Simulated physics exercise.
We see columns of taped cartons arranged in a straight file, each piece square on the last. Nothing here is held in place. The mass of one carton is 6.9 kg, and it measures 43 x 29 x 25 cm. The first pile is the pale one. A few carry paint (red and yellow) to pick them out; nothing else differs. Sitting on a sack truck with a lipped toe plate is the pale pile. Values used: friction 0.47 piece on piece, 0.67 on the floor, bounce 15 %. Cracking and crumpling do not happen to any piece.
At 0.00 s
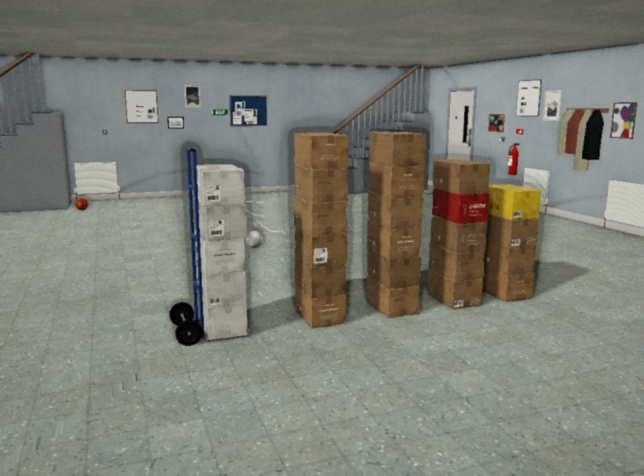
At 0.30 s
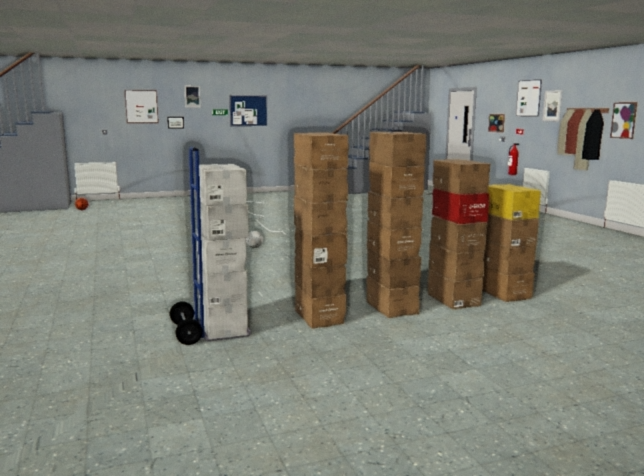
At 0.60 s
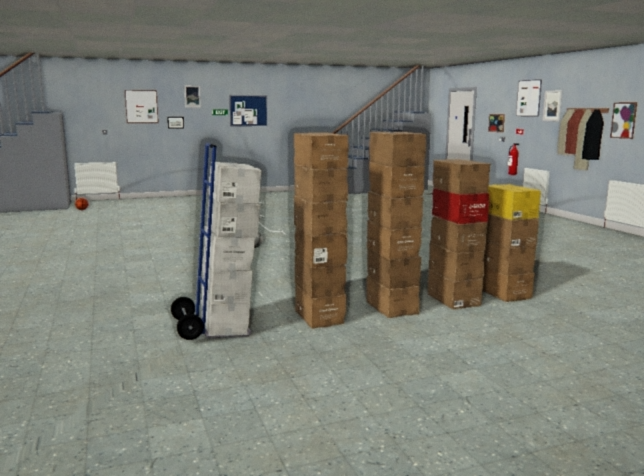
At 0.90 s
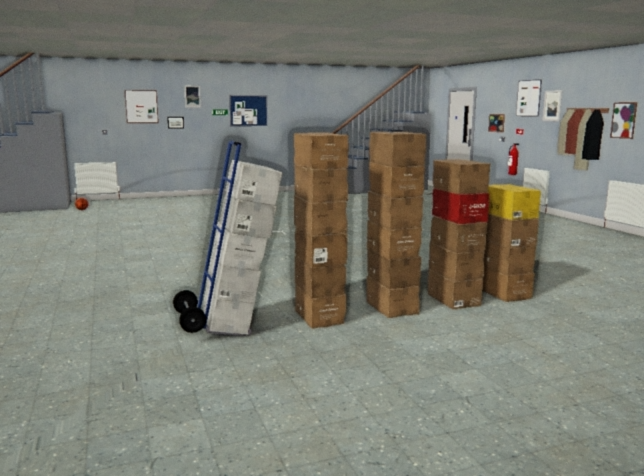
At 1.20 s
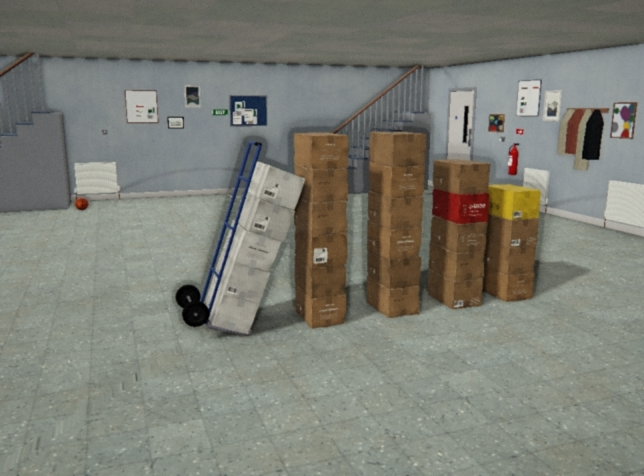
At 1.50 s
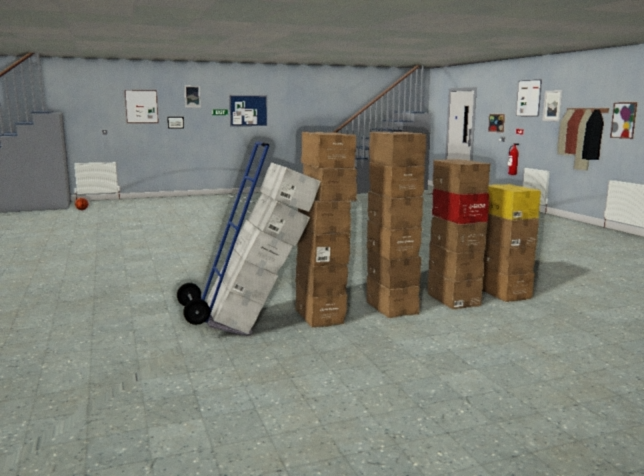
The clip opens on five upright stacks of boxes in a row, the white one at left standing on a blue hand truck. The truck and its white stack tilt steadily to the right until the top boxes meet the neighboring brown stack, whose upper boxes shift slightly.
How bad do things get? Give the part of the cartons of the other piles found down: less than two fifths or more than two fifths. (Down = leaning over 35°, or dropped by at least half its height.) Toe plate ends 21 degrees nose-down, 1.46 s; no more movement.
The part that ends down passes two fifths.
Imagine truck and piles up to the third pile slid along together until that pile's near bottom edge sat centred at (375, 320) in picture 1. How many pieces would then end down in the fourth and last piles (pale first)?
Down per pile: Fourth 5; last 4.
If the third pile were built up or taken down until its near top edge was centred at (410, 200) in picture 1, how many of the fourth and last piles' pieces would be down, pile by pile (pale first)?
Down by pile: Fourth 5, last 4.
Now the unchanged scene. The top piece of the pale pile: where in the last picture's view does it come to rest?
End position: Near (365, 240) px.
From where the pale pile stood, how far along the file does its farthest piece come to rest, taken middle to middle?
About 120 cm along the file.
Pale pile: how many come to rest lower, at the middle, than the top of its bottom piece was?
Count: 2.
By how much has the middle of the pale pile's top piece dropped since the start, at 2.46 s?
About 20 cm.
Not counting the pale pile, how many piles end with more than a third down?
That would be 4 of them.
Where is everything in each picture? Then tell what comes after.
In the first picture (each place is the centre of the face we see best), truck frame (196, 191) 0° forward; red carton (474, 209); yellow carton (497, 202); the others all in place.
In the second picture, truck frame (198, 190) 1° forward; yellow carton (497, 202).
In the third picture, truck frame (212, 186) 6° forward, top of the pale pile leaning 6°; red carton (474, 209); the others all in place.
In the fourth picture, truck frame (232, 183) 13° forward, top of the pale pile leaning 13°; yellow carton (497, 202); the others all in place.
In the fifth picture, truck frame (249, 181) 19° forward, top of the pale pile leaning 21°; yellow carton (497, 202); the others all in place.
In the sixth picture, truck frame (255, 182) 21° forward, top of the pale pile leaning 22°; yellow carton (497, 202); red carton (474, 209); 4 have shifted.
By 2.46 s, 5 of the pale pile down; none of the 21 other cartons down, 10 disturbed.
By 3.10 s, 5 of the pale pile down; 6 of the 21 other cartons down; red carton tilted 16°; yellow carton moved 59 mm.
By 3.76 s, 5 of the pale pile down; 21 of the 21 other cartons down; yellow carton on its side; red carton tilted 44°, 38 cm lower.
When it is over (4.9 s), 5 of the pale pile down; 21 of the 21 other cartons down; yellow carton on its side; red carton tilted 55°, 42 cm lower. That is 100 per cent. In pixels of the last frame, middles, yellow carton near (606, 266), red carton near (575, 240).
